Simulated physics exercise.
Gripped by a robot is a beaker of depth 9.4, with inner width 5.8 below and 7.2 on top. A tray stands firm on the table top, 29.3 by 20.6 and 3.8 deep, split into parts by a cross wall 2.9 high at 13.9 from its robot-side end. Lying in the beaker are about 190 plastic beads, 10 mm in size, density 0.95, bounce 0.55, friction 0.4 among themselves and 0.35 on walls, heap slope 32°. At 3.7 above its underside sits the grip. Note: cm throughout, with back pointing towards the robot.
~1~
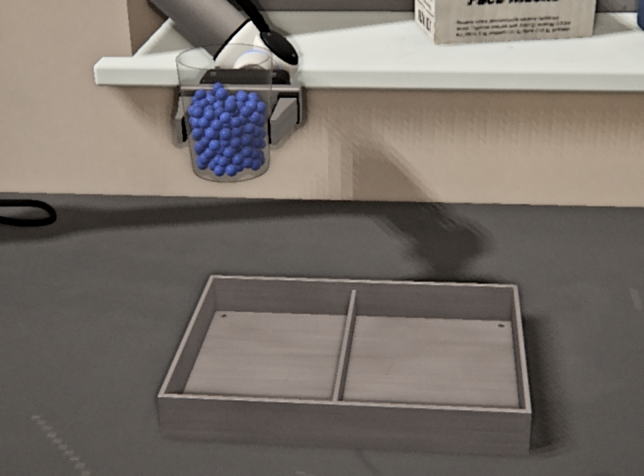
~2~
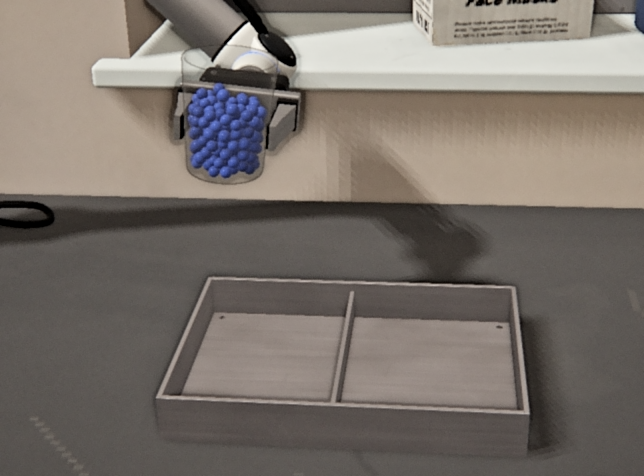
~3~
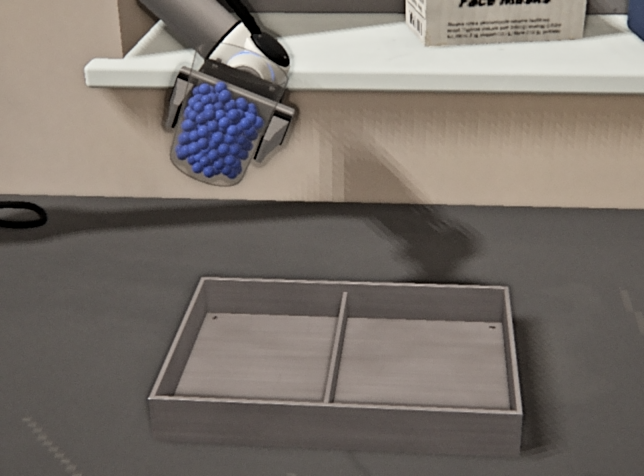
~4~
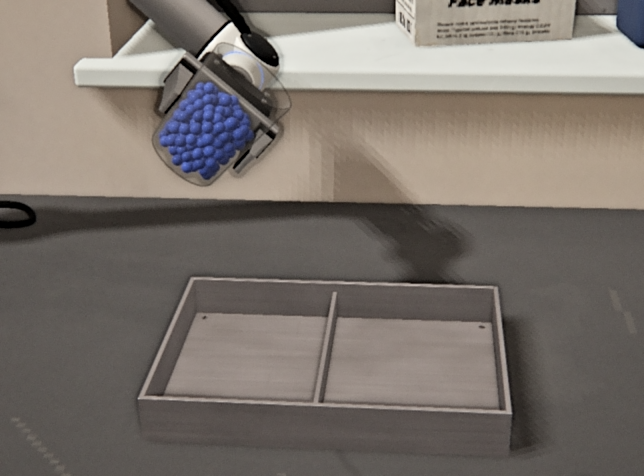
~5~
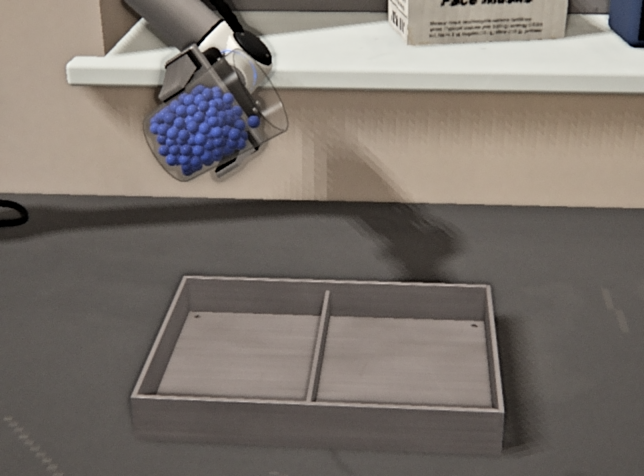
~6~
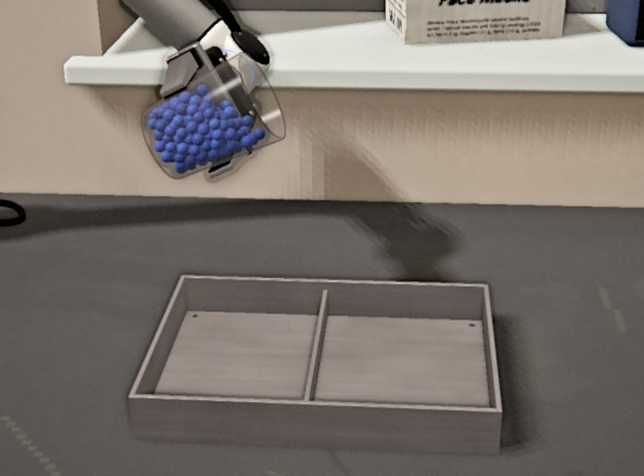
A robot arm gripped a clear beaker of blue beads above an empty divided tray, then steadily tilted it well over to one side, the beads shifting inside while the beaker stayed high up.
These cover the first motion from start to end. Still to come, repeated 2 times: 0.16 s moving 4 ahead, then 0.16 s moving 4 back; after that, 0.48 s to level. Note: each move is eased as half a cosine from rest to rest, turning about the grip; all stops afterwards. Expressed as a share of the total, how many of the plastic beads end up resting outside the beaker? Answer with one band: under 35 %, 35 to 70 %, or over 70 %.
Under 35 %.
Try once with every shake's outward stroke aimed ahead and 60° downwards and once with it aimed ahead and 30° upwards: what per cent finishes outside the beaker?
Try one gives about 0 in a hundred, try two about 15 in a hundred.
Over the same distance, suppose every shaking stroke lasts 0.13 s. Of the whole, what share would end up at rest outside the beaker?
Roughly 20 percent then.
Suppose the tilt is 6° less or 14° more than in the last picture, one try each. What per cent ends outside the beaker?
Estimates: 0 % then 40 %.
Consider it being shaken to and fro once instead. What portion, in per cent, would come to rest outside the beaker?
It would come to about 5 %.
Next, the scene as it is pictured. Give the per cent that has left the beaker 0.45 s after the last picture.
0 %.
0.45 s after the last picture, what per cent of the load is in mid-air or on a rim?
Roughly 1 per cent.
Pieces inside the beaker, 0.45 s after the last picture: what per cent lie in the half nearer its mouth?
Some 40 percent is in that half.
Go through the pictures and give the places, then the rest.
Beaker middle at (228, 115), level; upper third of the load around (224, 109), from x 195 to 260, top at y 90; 186 in the beaker, in the first picture.
Beaker middle at (227, 117), tilted 6° forward; upper third of the load around (223, 111), from x 195 to 260, top at y 90, in the second picture.
Beaker middle at (224, 118), tilted 22° forward; upper third of the load around (218, 112), from x 180 to 260, top at y 90, in the third picture.
Beaker middle at (217, 120), tilted 41° forward; upper third of the load around (208, 111), from x 165 to 250, top at y 90, in the fourth picture.
Beaker middle at (212, 121), tilted 57° forward; upper third of the load around (201, 111), from x 155 to 255, top at y 90, in the fifth picture.
Beaker middle at (210, 121), tilted 63° forward; upper third of the load around (196, 113), from x 155 to 260, top at y 90; 186 in the beaker, in the sixth picture.
Then, 0.45 s after the last picture, tilted 63° forward, highest piece 25 above the table; 182 in the beaker, 2 in the robot-side part, 1 in the far-side part, 1 in flight or on a rim.
Then, 0.90 s after the last picture, tilted 28° forward, highest piece 28 above the table; 172 in the beaker, 7 in the robot-side part, 7 in the far-side part.
Then, 1.32 s after the last picture, level, highest piece 28 above the table; 172 in the beaker, 7 in the robot-side part, 7 in the far-side part.
Then, 2.37 s after the last picture, level, highest piece 28 above the table; 172 in the beaker, 7 in the robot-side part, 7 in the far-side part.
Final count, 172 in the beaker, 7 in the robot-side part, 7 in the far-side part. That is 8 % outside the beaker.
